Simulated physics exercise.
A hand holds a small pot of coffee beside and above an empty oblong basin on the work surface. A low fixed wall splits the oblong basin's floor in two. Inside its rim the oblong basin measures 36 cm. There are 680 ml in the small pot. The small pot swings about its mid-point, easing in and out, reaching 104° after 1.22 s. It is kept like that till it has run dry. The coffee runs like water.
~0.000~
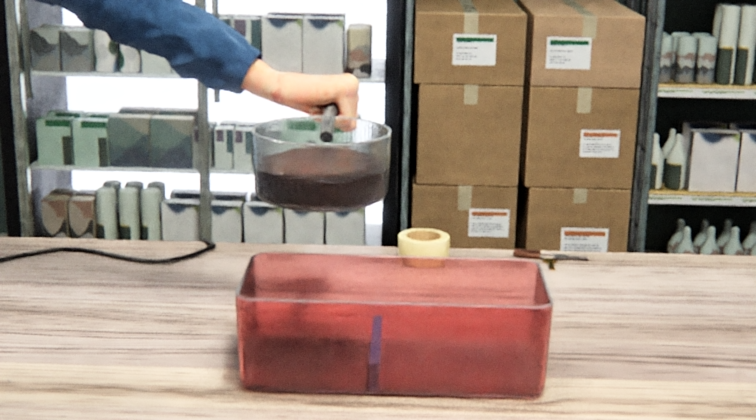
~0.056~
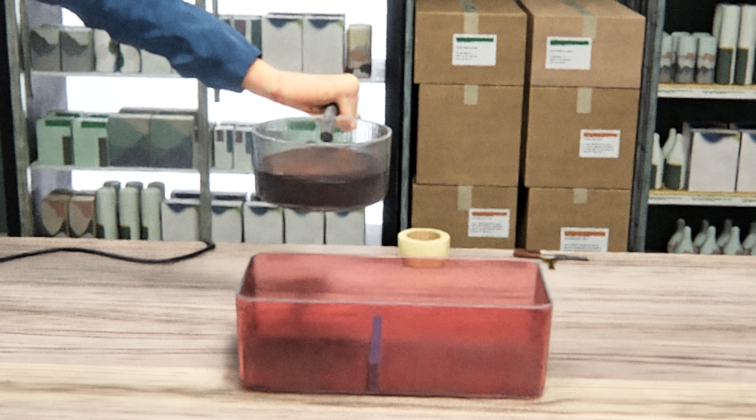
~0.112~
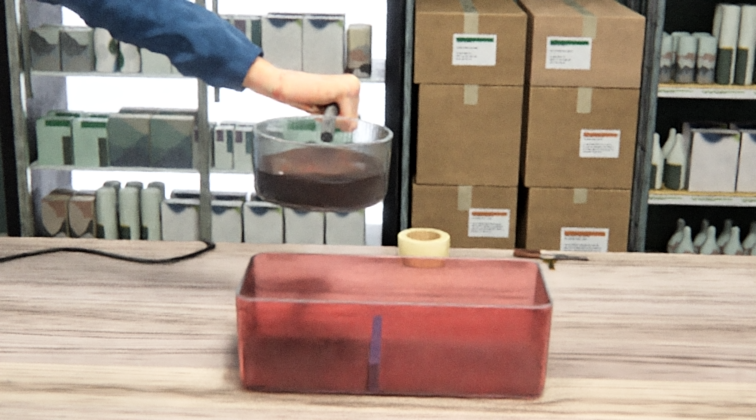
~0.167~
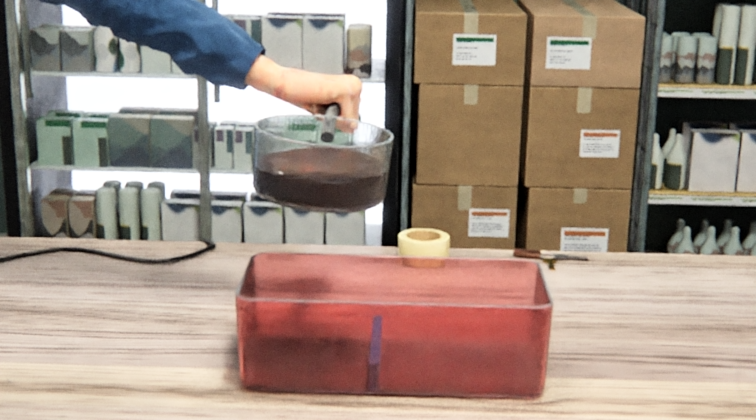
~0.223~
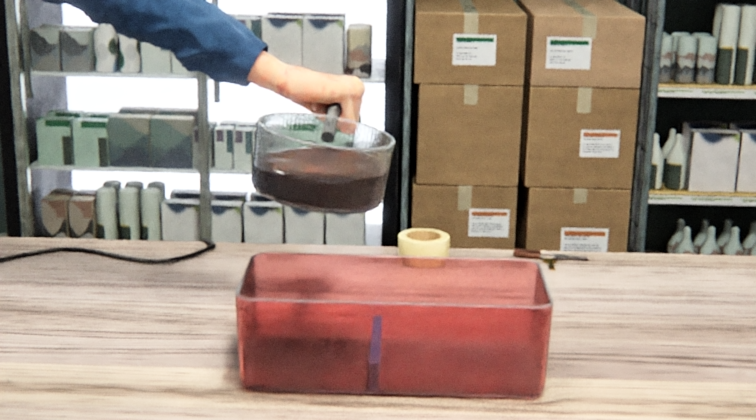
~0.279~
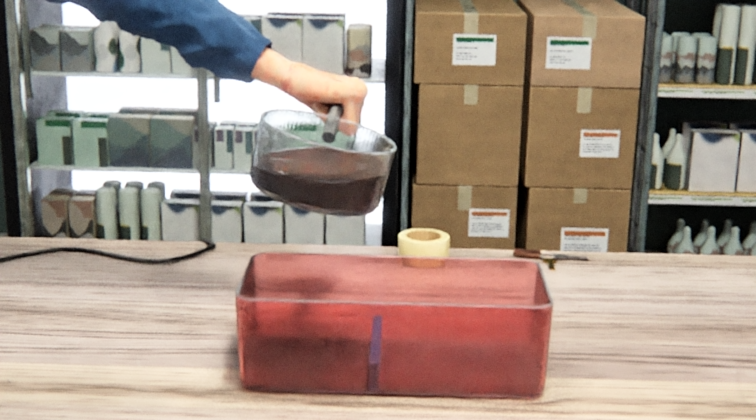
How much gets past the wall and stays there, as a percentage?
About 91 per cent.
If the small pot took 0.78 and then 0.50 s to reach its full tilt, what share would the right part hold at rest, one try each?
First 90, then 85 per cent.
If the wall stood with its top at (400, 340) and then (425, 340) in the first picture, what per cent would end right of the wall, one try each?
First 75, then 50 per cent.
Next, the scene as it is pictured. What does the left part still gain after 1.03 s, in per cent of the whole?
Some 5 per cent.
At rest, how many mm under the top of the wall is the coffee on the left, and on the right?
Some 30 mm on the left and 12 mm on the right.
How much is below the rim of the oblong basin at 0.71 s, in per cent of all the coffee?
About 5 per cent.
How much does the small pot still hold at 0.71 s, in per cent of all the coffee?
Some 68 per cent.
Then, 0.71 s in, the tilt is 65° and 68 per cent is still to pour, 0 is left of the wall and 5 right of it.
Then, 1.03 s in, the tilt is 98° and 16 per cent is still to pour, 4 is left of the wall and 67 right of it.
Then, 1.36 s in, the tilt is 104° and 1 per cent is still to pour, 9 is left of the wall and 89 right of it.
Then, 1.72 s in, the tilt is 104° and 0 per cent is still to pour, 8 is left of the wall and 91 right of it.
Finally, 8 per cent lies left of the wall, 91 right of it and 1 outside.
